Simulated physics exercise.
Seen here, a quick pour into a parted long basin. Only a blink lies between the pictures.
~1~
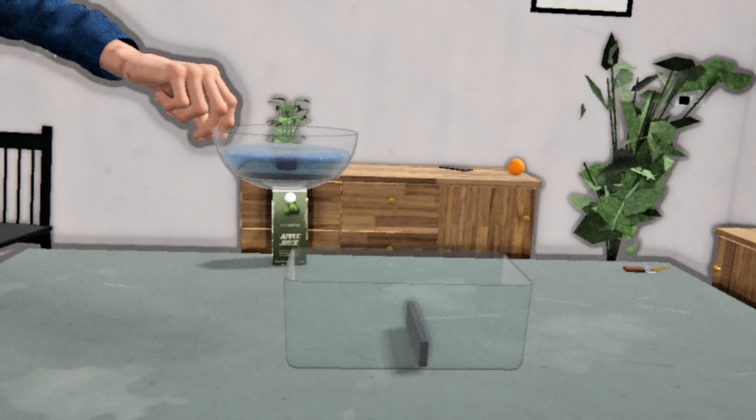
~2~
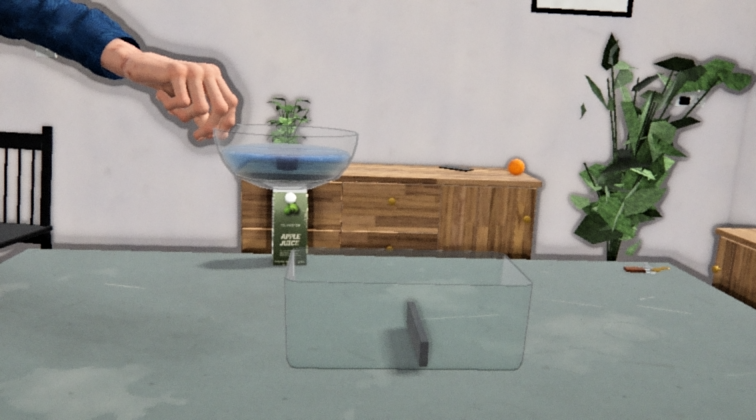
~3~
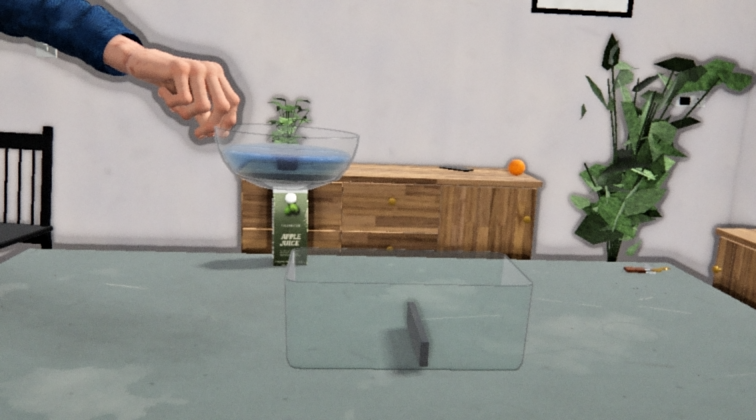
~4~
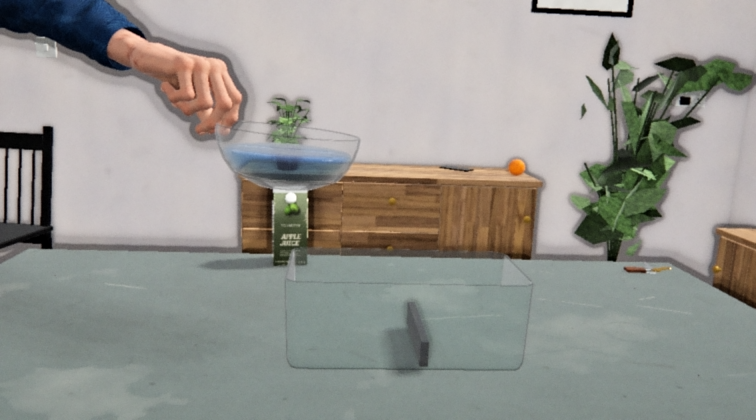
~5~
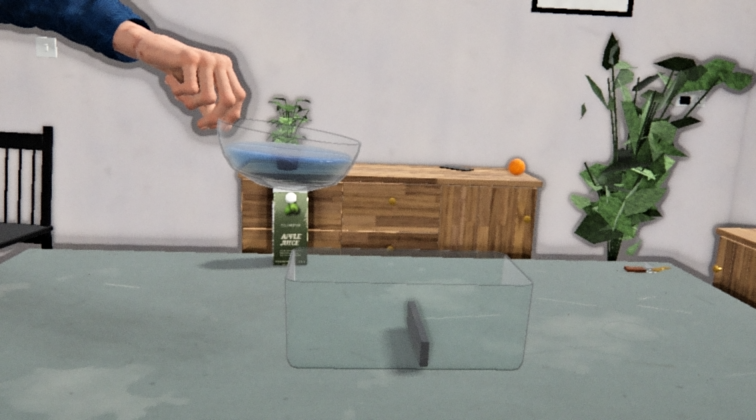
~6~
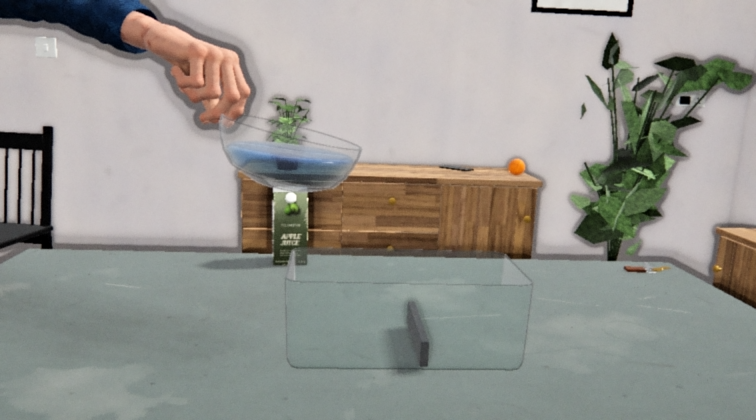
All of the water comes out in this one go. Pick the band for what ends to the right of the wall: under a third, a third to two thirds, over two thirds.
The share right of the wall is under a third.
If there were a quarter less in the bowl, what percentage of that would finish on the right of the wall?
Roughly 10 in a hundred.
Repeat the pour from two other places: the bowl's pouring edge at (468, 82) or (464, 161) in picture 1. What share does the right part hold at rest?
Roughly 60 per cent, and 75 per cent.
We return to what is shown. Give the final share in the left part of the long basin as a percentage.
Close to 85 per cent.
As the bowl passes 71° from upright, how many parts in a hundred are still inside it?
Near 35 %.
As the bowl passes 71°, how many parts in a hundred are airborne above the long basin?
Near 50 %.
A moment on, the bowl is tipped part way and 37 per cent is still to pour, 12 is left of the wall and 0 right of it.
Next, the bowl is tipped on its side and 3 per cent is still to pour, 84 is left of the wall and 5 right of it.
Then the bowl is tipped right over and 0 per cent is still to pour, 87 is left of the wall and 11 right of it.
Later the bowl is tipped right over and 0 per cent is still to pour, 85 is left of the wall and 13 right of it.
In the end 85 per cent lies left of the wall, 14 right of it and 2 outside.
